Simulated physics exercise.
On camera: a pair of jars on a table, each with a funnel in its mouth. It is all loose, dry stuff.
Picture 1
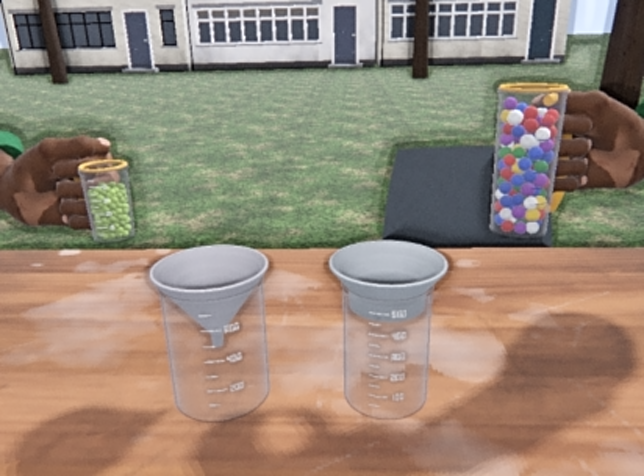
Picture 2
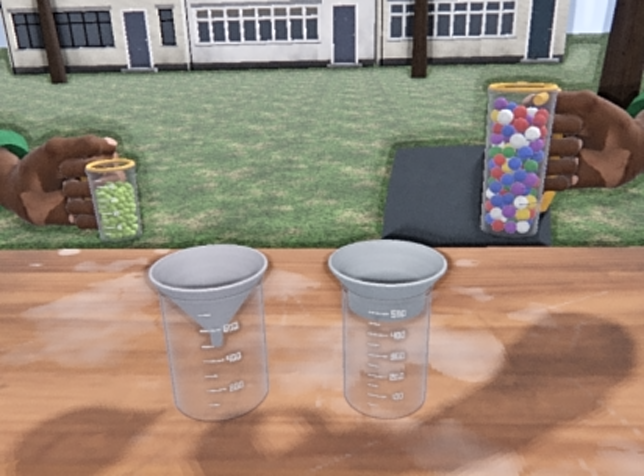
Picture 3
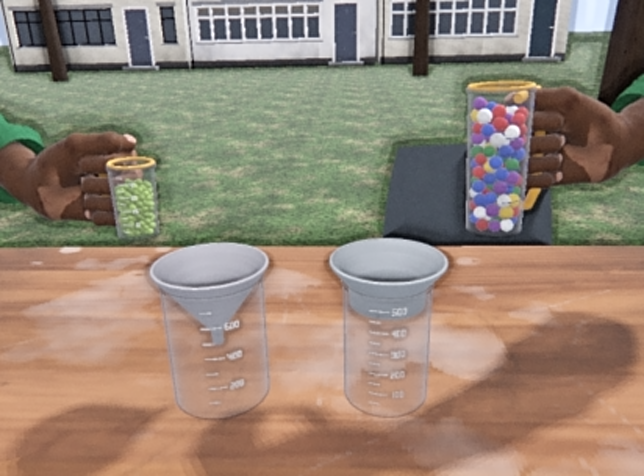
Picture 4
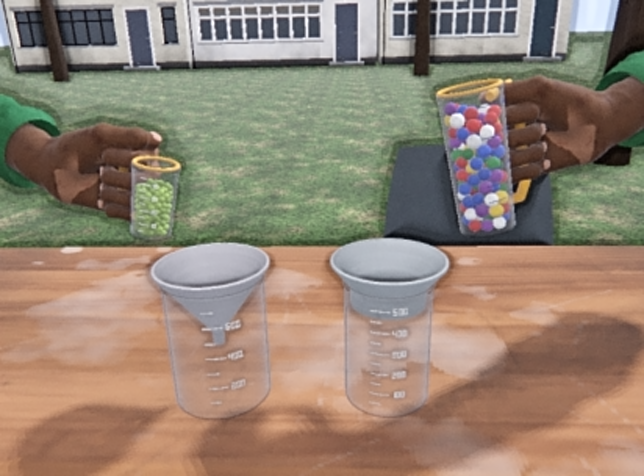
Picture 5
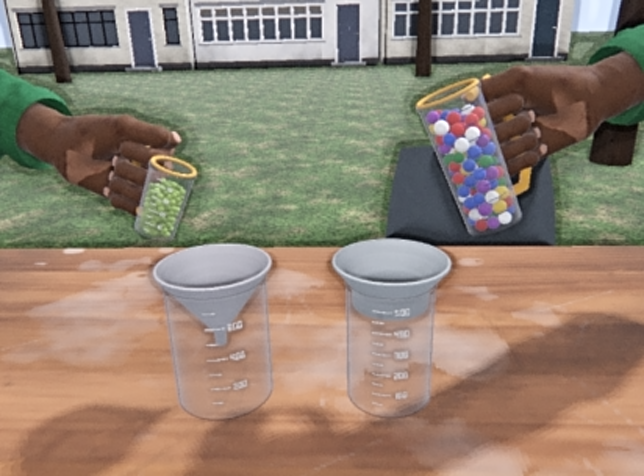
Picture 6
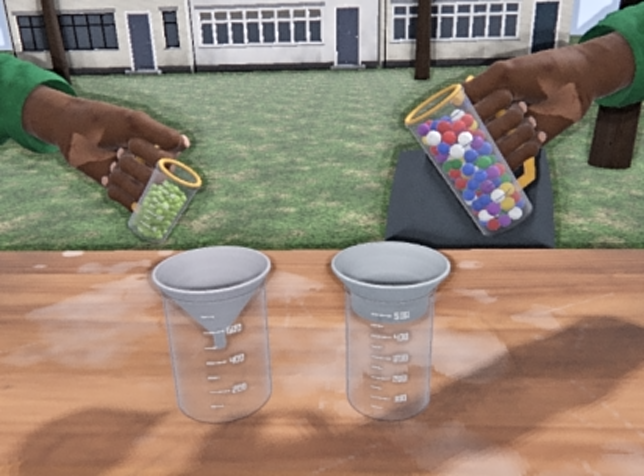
On a lawn before a row of pale houses, a wooden table is seen from slightly above by a nearly still camera. Two clear, marked jars hold grey funnels, while brown hands in green sleeves grip a small cup of green peas at left and a taller cup of multicoloured gumballs at right. The hands bring the upright cups inward, then tilt both toward each other.
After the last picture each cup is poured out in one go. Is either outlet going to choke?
The left funnel gets blocked; the right one runs clear.
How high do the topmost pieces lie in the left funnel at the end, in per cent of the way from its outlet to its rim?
It comes to 65 per cent or so.
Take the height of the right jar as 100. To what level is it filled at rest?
About 30 per cent.
Then, 0.28 s past the last view, left, all still in the cup; right, all still in the cup.
Then, 0.64 s past the last view, left, all still in the cup; right, all still in the cup.
Then, 1.02 s past the last view, left, most still in the cup, about a quarter in or over the funnel; right, about two thirds still in the cup, about a quarter in or over the funnel, a small part down in the jar.
Finally, left, nearly all stuck in the funnel, a stray few down in the jar; right, all down in the jar.
